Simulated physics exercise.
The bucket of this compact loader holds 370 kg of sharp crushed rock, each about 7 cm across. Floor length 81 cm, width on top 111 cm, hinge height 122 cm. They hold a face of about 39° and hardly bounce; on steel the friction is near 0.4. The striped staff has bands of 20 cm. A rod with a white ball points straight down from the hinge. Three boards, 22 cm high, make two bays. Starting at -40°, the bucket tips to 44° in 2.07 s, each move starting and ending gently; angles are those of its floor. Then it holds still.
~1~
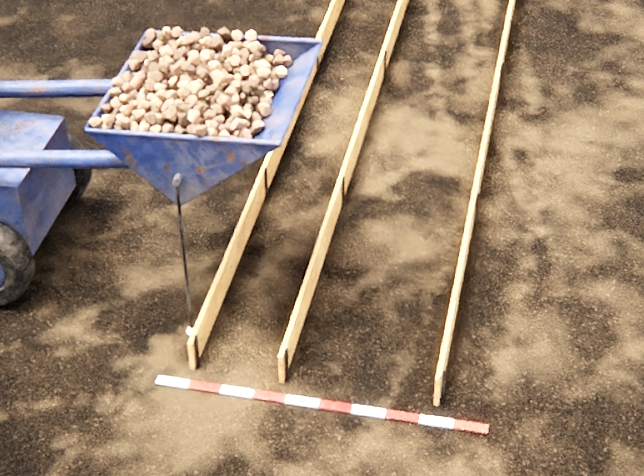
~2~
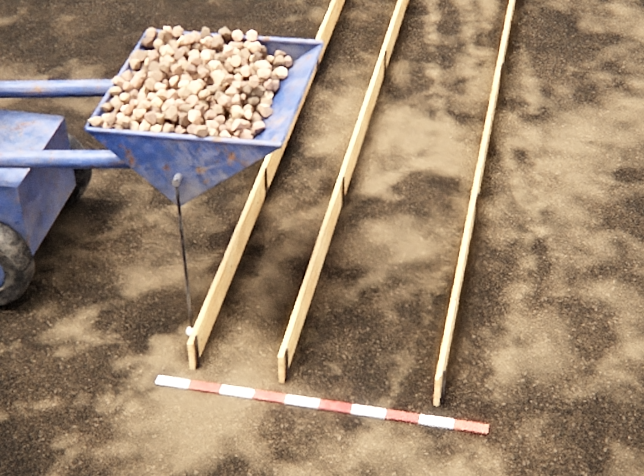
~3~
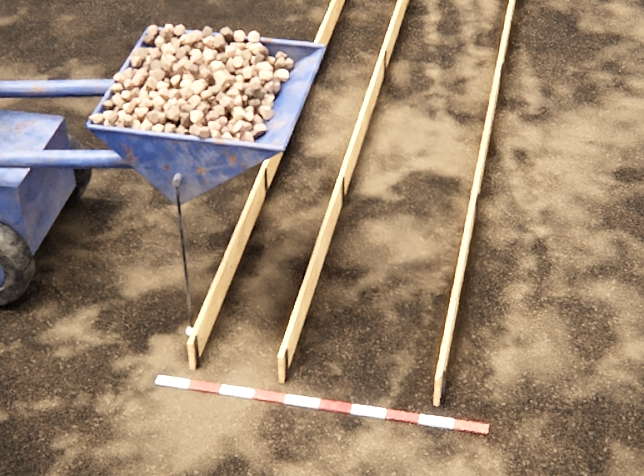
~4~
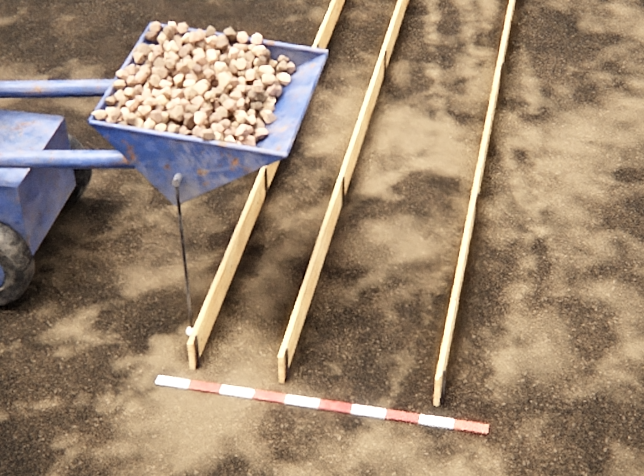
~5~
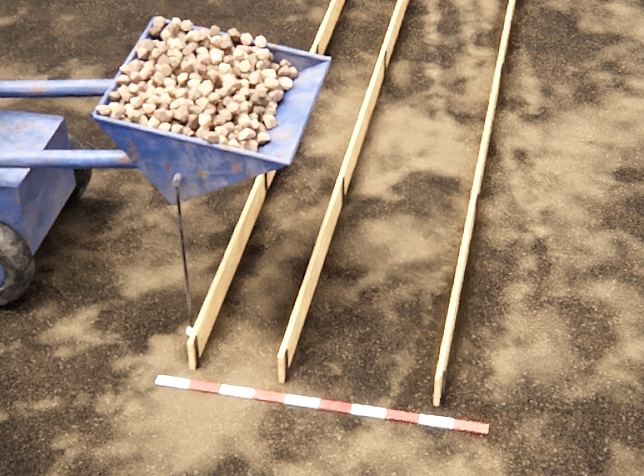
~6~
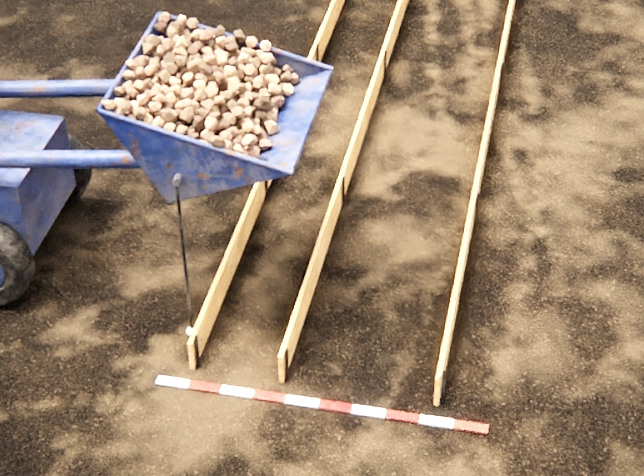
A blue loader stands at the left of a patchy brown dirt surface seen from above at an angle, its raised bucket heaped with pale tan and brownish stones. Three long wooden boards run up the ground to the right, with a red-and-white striped staff lying across their near ends. The bucket slowly tilts, its left edge rising while the stones shift slightly within it, and the camera stays still.
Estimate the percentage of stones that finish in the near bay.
About 25 per cent.
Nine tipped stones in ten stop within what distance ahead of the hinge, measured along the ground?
Roughly 130 cm ahead of it.
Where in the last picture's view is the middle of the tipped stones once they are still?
Their middle is at about (344, 285).
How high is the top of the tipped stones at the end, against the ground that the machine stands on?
Some 32 cm above that level.
A little later the floor is at 31°; 89 % in the bucket, 6 % in the near bay, 5 % in the far bay; the foremost stones are at (341, 234).
Then the floor is at 44°; 14 % in the bucket, 33 % in the near bay, 54 % in the far bay; the foremost stones are at (429, 287).
Later still the floor is at 44°; 0 % in the bucket, 26 % in the near bay, 74 % in the far bay; the foremost stones are at (448, 298).
In the end the floor is at 44°; 0 % in the bucket, 25 % in the near bay, 75 % in the far bay; the foremost stones are at (445, 310).
